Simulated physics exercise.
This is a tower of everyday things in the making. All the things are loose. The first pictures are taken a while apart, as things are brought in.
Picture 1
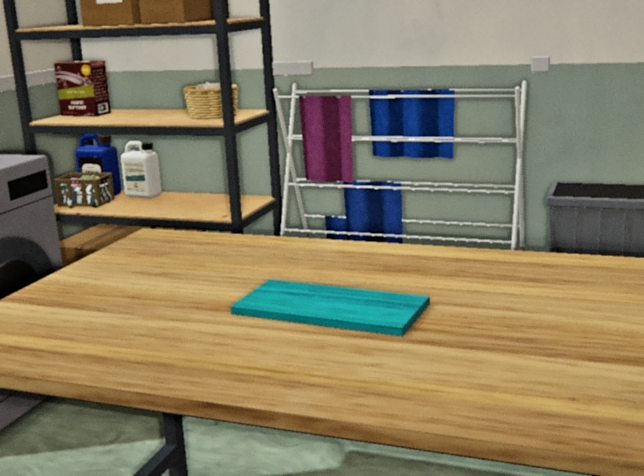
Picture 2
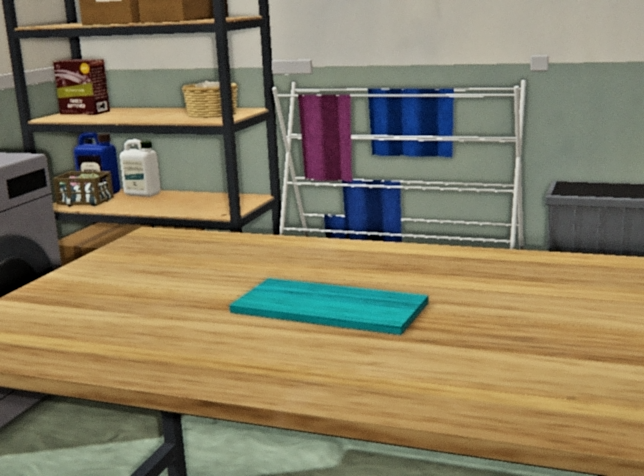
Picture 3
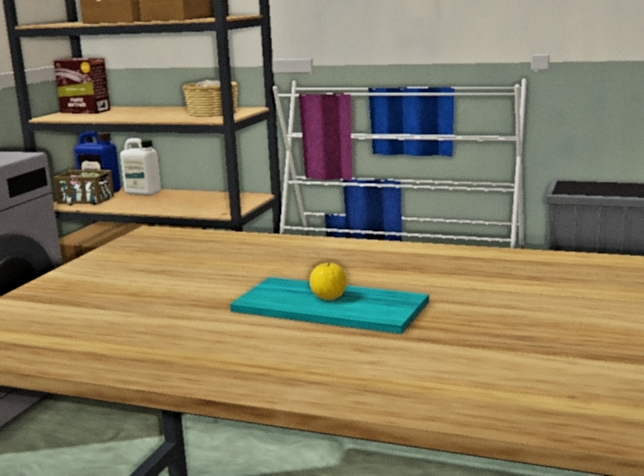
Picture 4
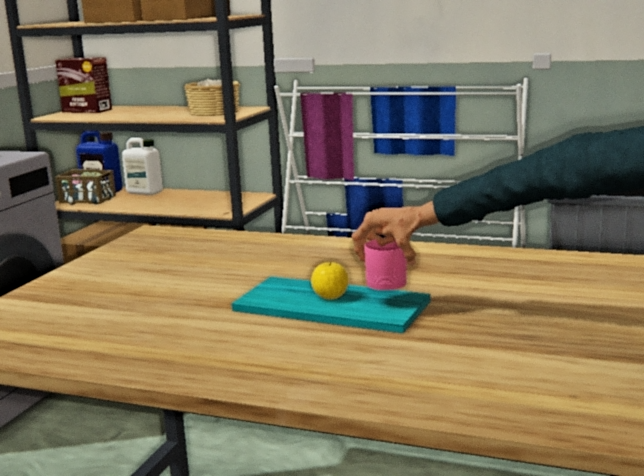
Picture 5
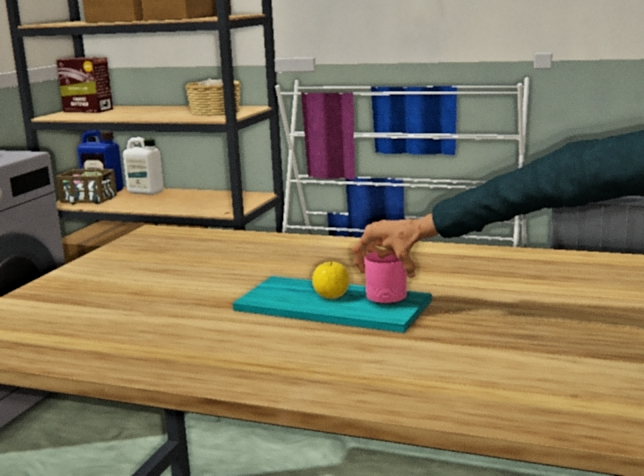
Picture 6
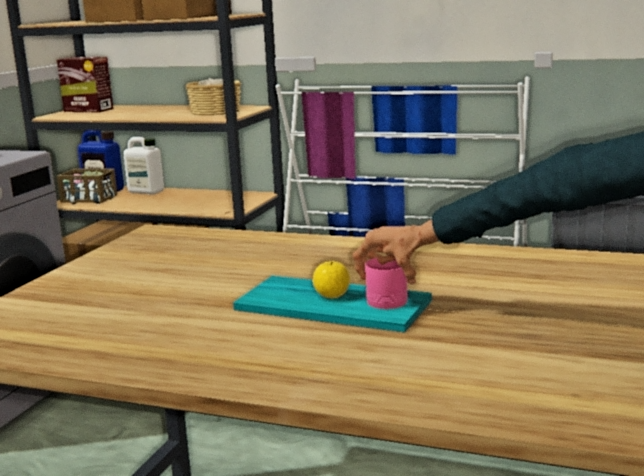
An arm in a dark teal sleeve reaches in from the right over a wooden table in a laundry room, seen from slightly above, with shelves at left and a drying rack behind. A turquoise board lies alone on the table, then a round yellow fruit appears on it. The hand lowers a pink cup onto the board, right of the fruit, and keeps hold, while the view barely shifts.
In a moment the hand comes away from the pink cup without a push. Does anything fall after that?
Here the pile keeps its balance.
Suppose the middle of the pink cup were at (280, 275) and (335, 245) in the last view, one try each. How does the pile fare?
First try: It holds; second try: It comes apart.
Then, 0.30 s later than the last frame, all is still.
Then, 0.70 s later than the last frame, pink cup resting near (387, 283).
When it is over, all 3 as before. End places, in pixels of the last picture, pink cup near (387, 283). The pile stays up.
